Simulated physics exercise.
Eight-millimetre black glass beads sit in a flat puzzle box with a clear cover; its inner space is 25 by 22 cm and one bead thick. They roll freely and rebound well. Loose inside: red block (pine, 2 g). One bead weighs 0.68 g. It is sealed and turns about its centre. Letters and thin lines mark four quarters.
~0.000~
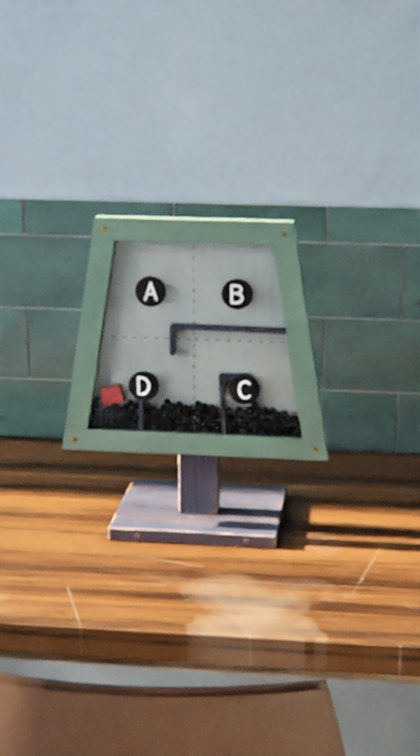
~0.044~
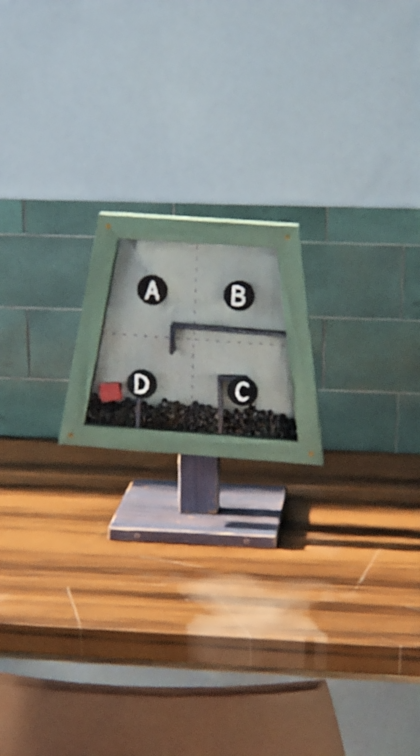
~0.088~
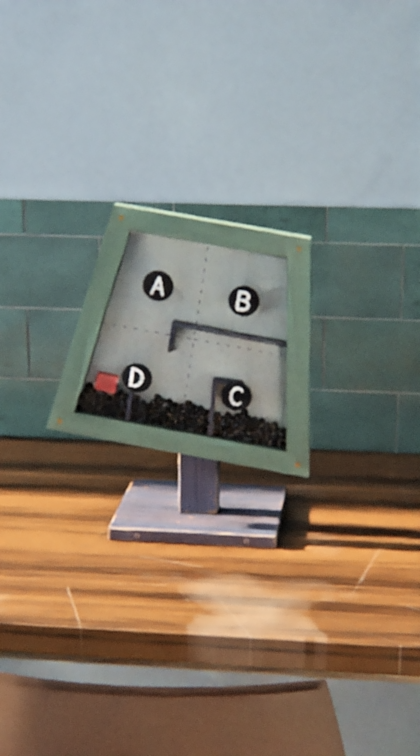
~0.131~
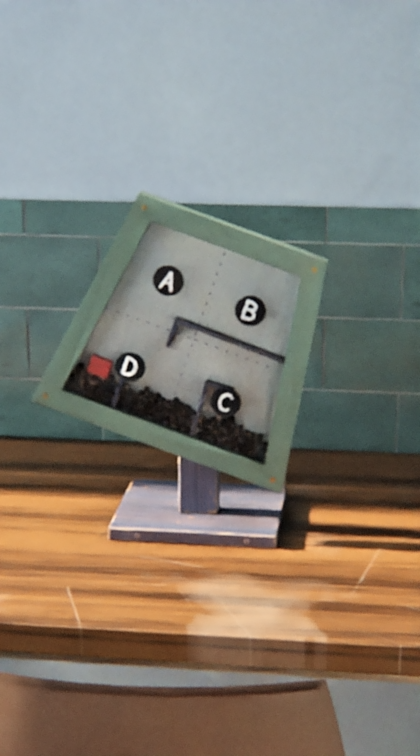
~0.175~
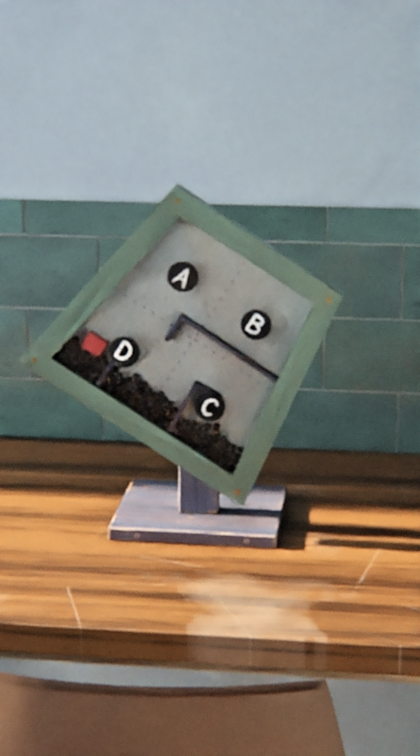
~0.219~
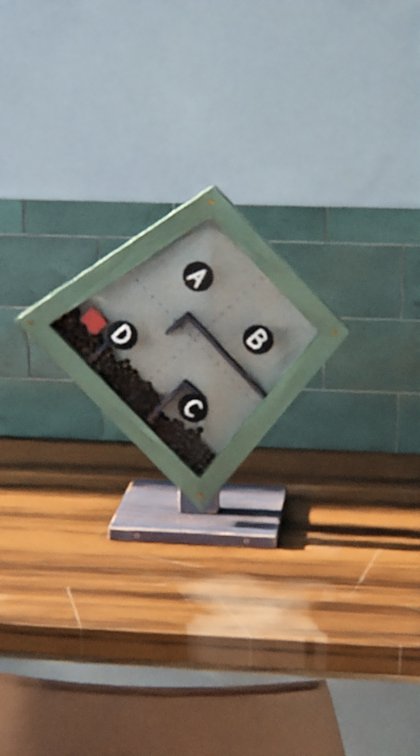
A green-framed puzzle box with a clear cover stands on a grey pedestal on a wooden table, seen straight on against teal tiles and a pale blue wall. Inside are black beads along the bottom, a red block at left, dark walls and four round lettered markers. The box turns clockwise, slowly then further, carrying beads and block up on the left, while the camera stays still.
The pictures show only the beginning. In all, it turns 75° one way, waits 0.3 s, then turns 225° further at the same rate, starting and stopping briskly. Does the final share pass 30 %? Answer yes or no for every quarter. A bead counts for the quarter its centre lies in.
A: No; B: No; C: No; D: Yes.
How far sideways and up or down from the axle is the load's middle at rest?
Some 4 cm right and 9 cm below.
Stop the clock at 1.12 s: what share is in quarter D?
About 15 per cent.
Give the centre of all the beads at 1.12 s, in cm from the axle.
About 2 cm left and 2 cm above.
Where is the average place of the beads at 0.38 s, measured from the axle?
Some 9 cm left and 3 cm below.
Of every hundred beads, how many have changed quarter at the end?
About 40 per cent.
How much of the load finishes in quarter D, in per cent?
Roughly 90 per cent.
By 0.38 s, it stands 75° clockwise; the beads' middle is 9 cm left of and 3 cm below the centre; C 50 %, D 50 %.
By 1.12 s, it has come round 188° clockwise; the beads' middle is 2 cm left of and 2 cm above the centre; A 20 %, B 5 %, C 60 %, D 15 %.
By 1.55 s, it has come round 300° clockwise; the beads' middle is 1 cm right of and 5 cm below the centre; A 25 %, C 15 %, D 60 %.
All still by 2.5 s, it has come round 300° clockwise; A 0 %, B 0 %, C 10 %, D 90 %.
